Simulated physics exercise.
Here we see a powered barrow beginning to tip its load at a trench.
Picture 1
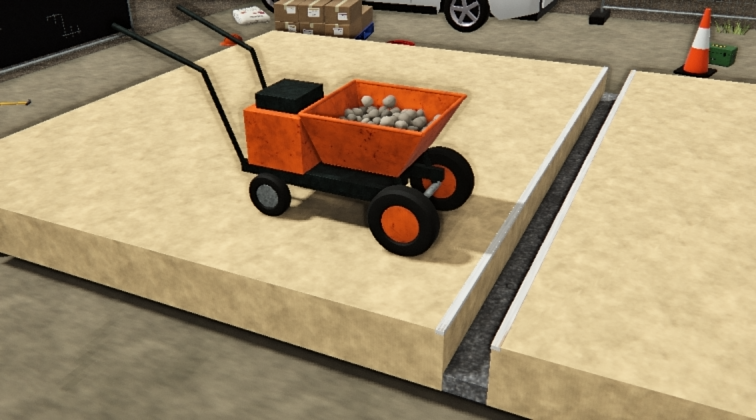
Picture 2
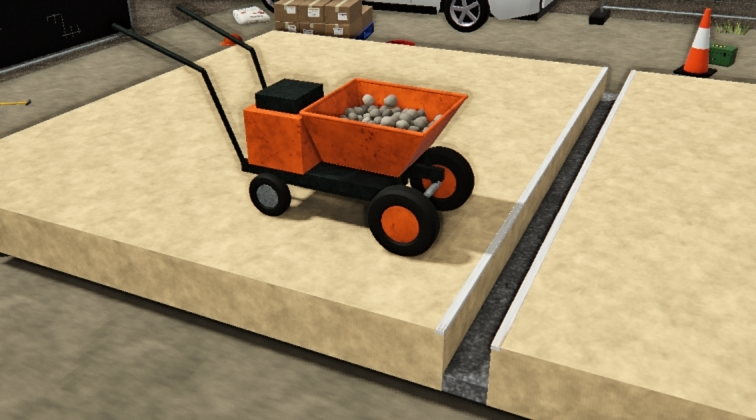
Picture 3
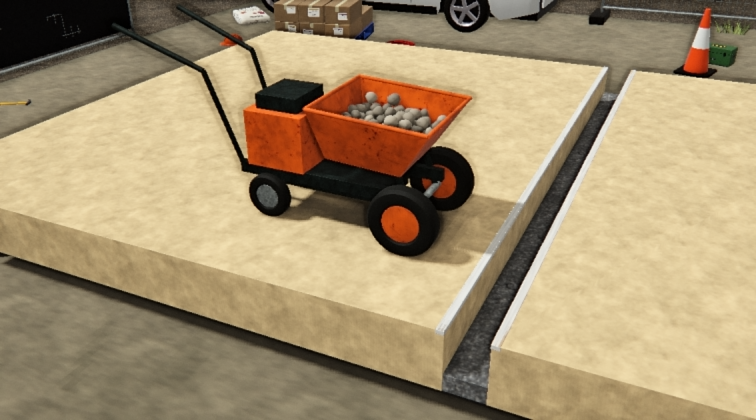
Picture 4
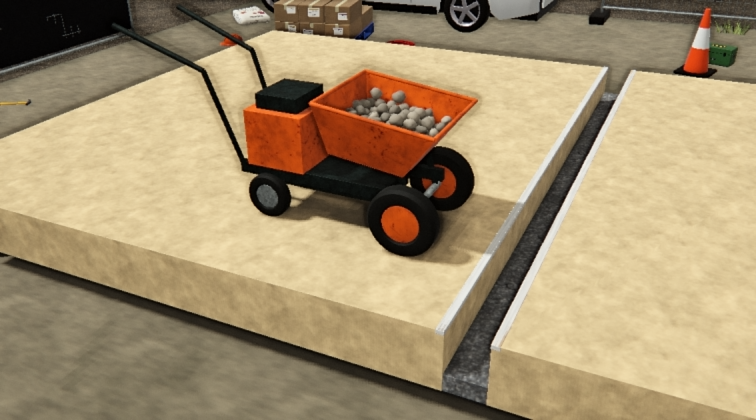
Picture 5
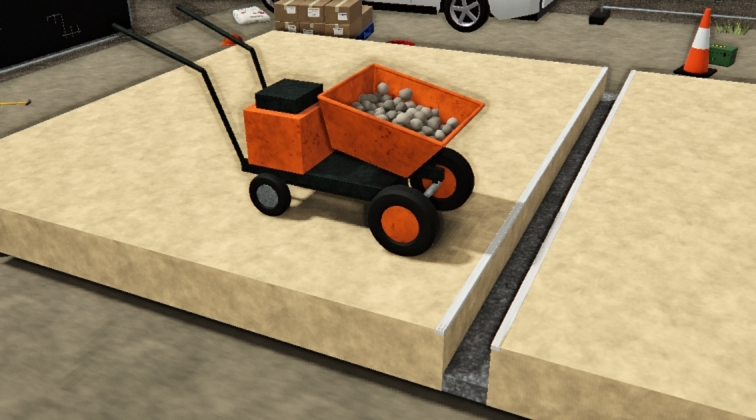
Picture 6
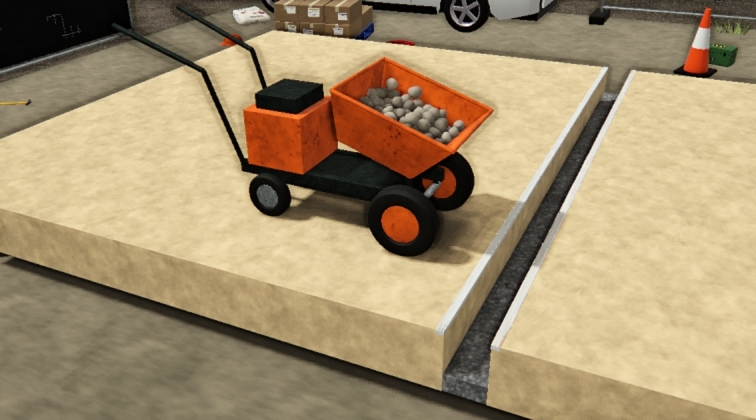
Orange powered barrow standing still on a pale slab beside a narrow trench, its skip of grey pebbles gradually tilting forward to the right.
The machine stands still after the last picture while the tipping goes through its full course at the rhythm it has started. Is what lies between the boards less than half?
The trench never gets most of the load.
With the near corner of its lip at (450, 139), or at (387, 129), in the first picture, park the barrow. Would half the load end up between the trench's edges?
First attempt: Short of half; second attempt: Beyond half.
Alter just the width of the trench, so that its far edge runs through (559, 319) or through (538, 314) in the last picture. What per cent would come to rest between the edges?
100 %, then 80 %.
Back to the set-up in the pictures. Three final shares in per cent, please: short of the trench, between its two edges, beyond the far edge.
I'd estimate short near 0, between near 35 and beyond near 65 per cent.
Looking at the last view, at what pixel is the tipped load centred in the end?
Somewhere close to (557, 252) in the last picture.
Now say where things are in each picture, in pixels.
Lip of the skip at (422, 135), level; top of the load at (398, 120), river pebbles; first edge of the trench at (462, 295); far edge at (515, 308), the trench under half as wide as the skip, and about as deep as wide, in the first picture.
Lip of the skip at (424, 135), level; top of the load at (388, 114), in the second picture.
Lip of the skip at (428, 137), tipped barely; top of the load at (381, 120), in the third picture.
Lip of the skip at (435, 140), tipped a little; top of the load at (383, 109), in the fourth picture.
Lip of the skip at (443, 145), tipped a little; top of the load at (380, 113), in the fifth picture.
Lip of the skip at (453, 152), tipped clearly; top of the load at (378, 113); first edge of the trench at (462, 295); far edge at (515, 308), in the sixth picture.
Soon, skip tipped steeply; all in the skip.
A while on, skip tipped right over; most in the skip; a small part in or heaped over the trench; a small part beyond it; a stray few falling.
Towards the end, skip tipped right over; about a quarter in the skip; about a quarter in or heaped over the trench; about half beyond it.
Finally, skip tipped right over; about a third in or heaped over the trench; about two thirds beyond it.
